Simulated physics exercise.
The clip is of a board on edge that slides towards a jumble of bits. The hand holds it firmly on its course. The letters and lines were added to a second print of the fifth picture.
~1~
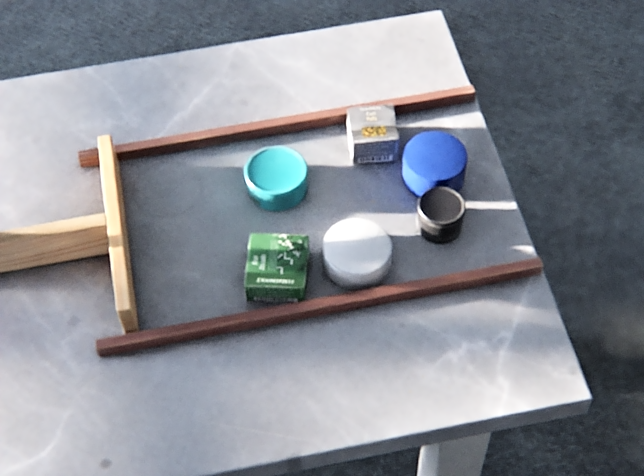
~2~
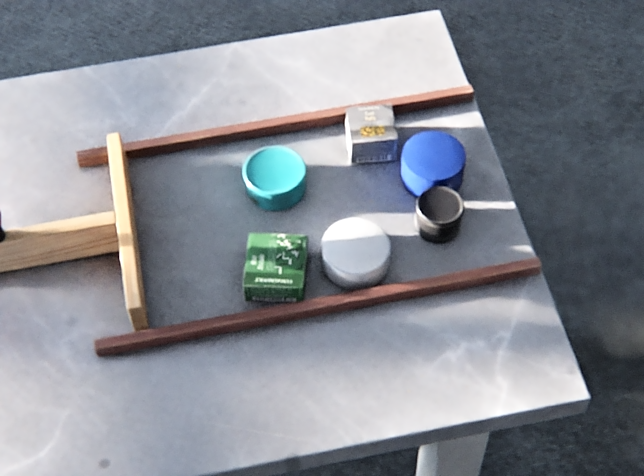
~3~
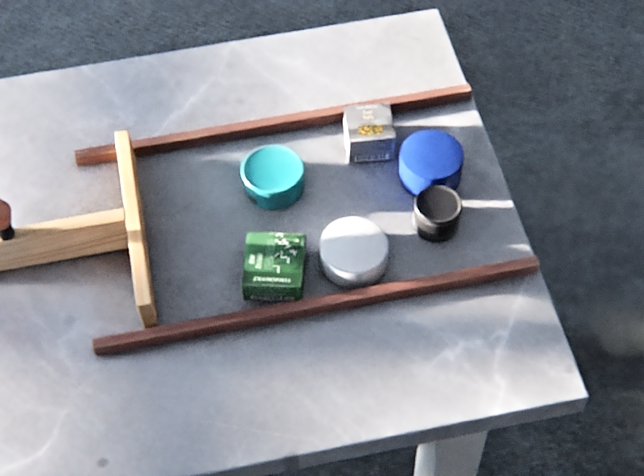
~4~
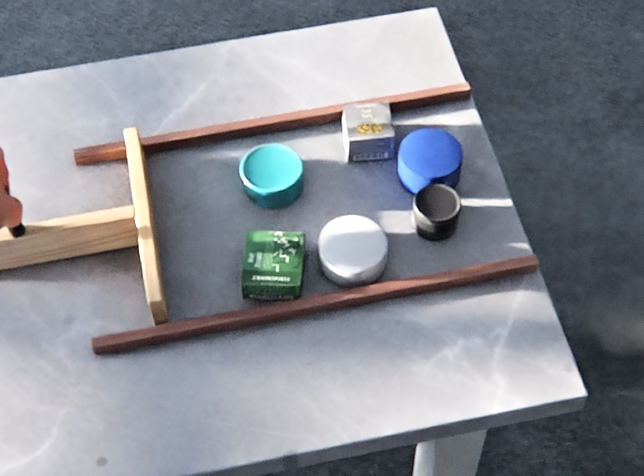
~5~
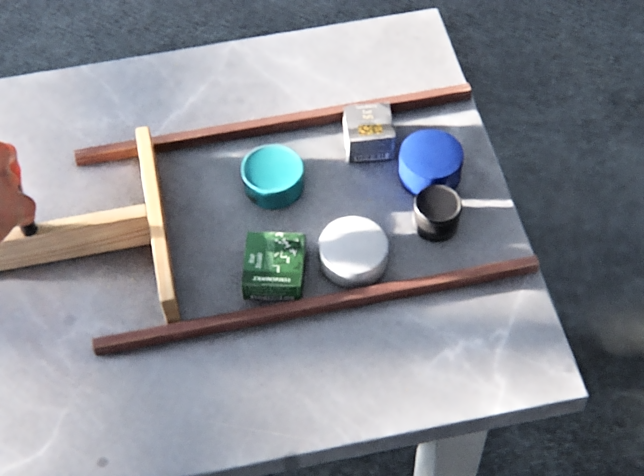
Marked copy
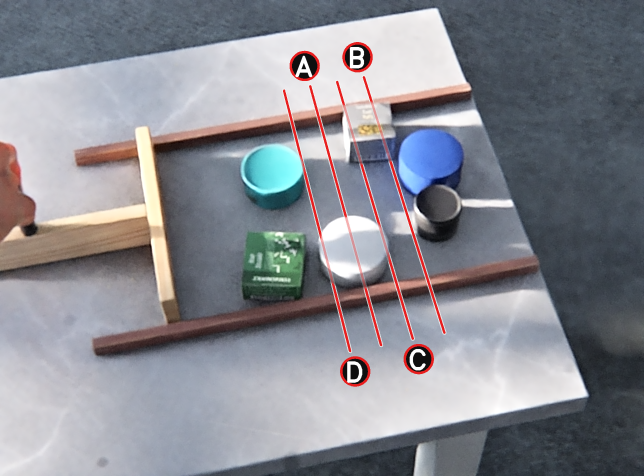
A hand slides a wooden board on edge rightward between two rails, towards several small containers.
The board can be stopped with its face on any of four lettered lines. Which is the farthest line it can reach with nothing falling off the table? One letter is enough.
Nothing falls up to C.
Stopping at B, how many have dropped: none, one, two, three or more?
One.
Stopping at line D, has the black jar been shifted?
By then, yes.
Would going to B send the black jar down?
Yes.
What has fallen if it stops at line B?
It is the black jar.
On the marked copy, A at (343, 204); B at (401, 194); C at (372, 199); D at (314, 210).
Taking C. A third of the way, board (233, 194); green box (285, 260); blue pot (431, 165).
Two thirds of the way, board (311, 180); black jar (459, 203); white tin (425, 241).
When it is over, board (366, 171); black jar (502, 192); blue pot (459, 163); nothing has fallen.
As for the rest, A is safe but short; B drops the black jar; D is safe but short.
